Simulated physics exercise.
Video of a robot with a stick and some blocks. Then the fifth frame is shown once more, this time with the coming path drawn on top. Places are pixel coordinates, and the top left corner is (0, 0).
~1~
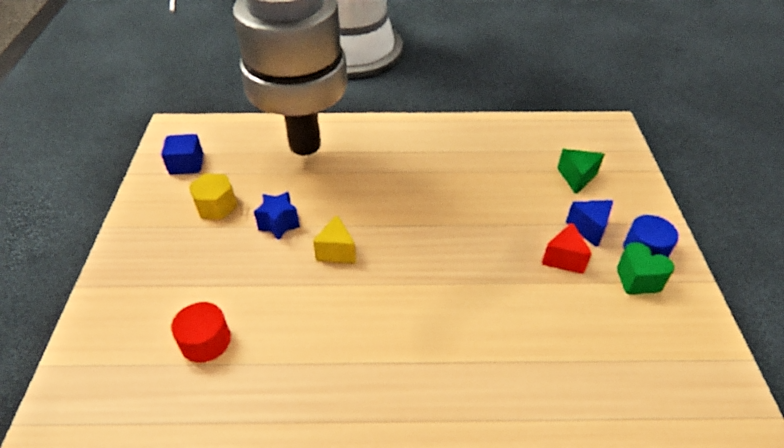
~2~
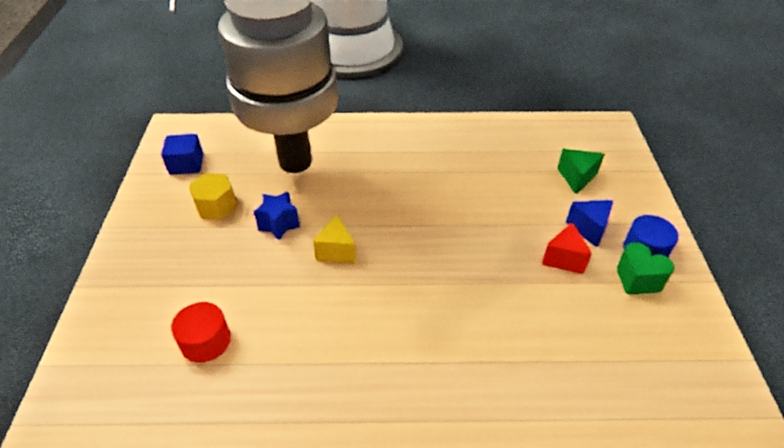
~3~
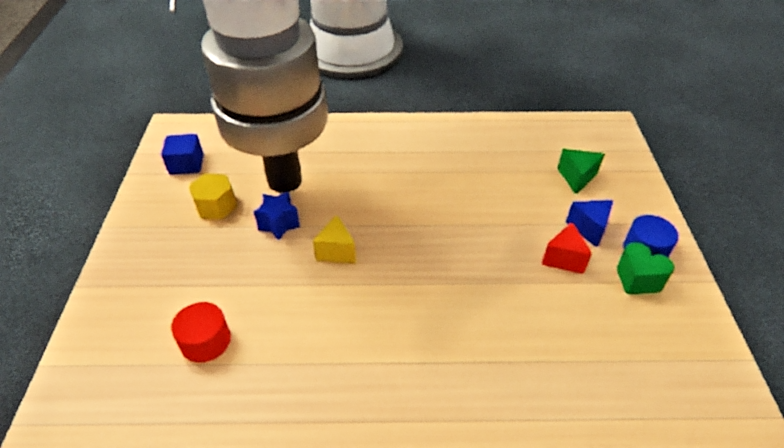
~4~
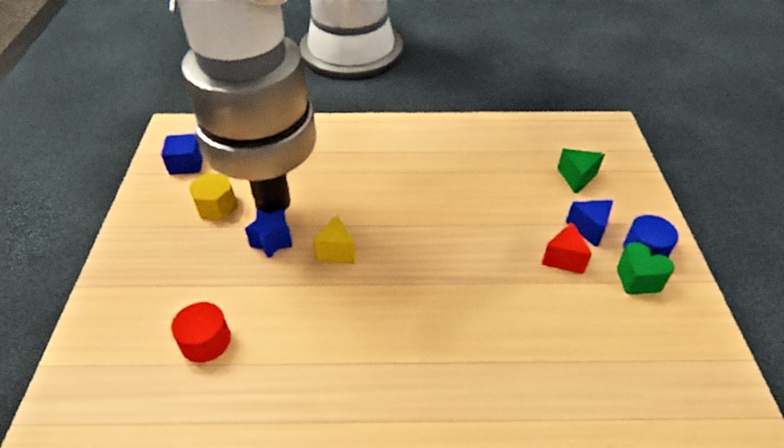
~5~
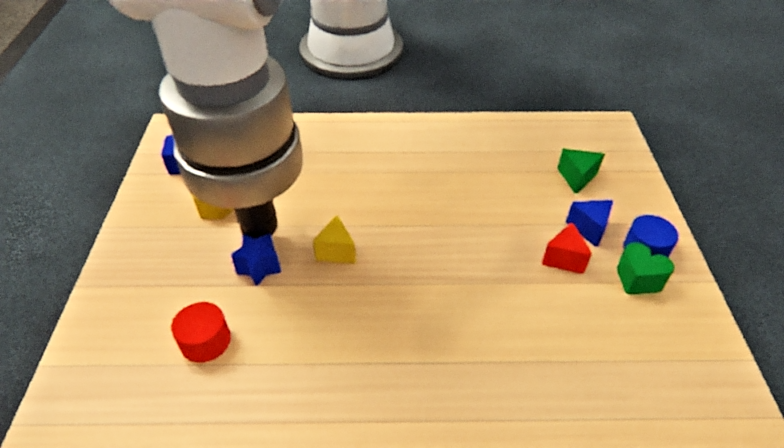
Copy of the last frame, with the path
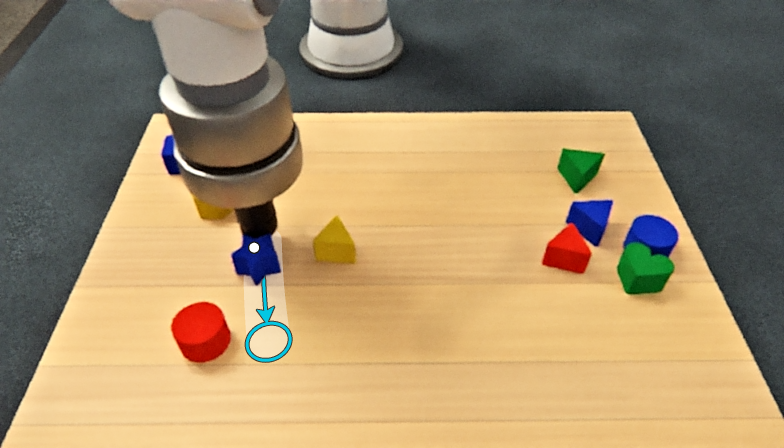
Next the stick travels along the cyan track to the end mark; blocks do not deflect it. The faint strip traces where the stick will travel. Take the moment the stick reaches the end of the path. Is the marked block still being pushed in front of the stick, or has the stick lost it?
Final position: Ahead.
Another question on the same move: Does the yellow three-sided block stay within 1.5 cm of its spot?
Answer: Yes.
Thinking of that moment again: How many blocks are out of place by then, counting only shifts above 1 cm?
1.
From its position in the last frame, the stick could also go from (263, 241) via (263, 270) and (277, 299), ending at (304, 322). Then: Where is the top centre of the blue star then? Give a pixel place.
Just about (262, 322).
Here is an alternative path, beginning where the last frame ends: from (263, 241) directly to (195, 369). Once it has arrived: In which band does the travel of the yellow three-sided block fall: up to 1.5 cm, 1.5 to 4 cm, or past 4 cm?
It slides not even 1.5 cm.
The line goes from (263, 241) directly to (269, 341); the dot is on the blue star.
On the path given first. One third of the way, stick at (260, 259); blue star at (252, 282).
Two thirds of the way, stick at (262, 293); blue star at (252, 318).
At the end, stick at (265, 329); red cylinder unmoved; blue star at (252, 358); yellow three-sided block unmoved.
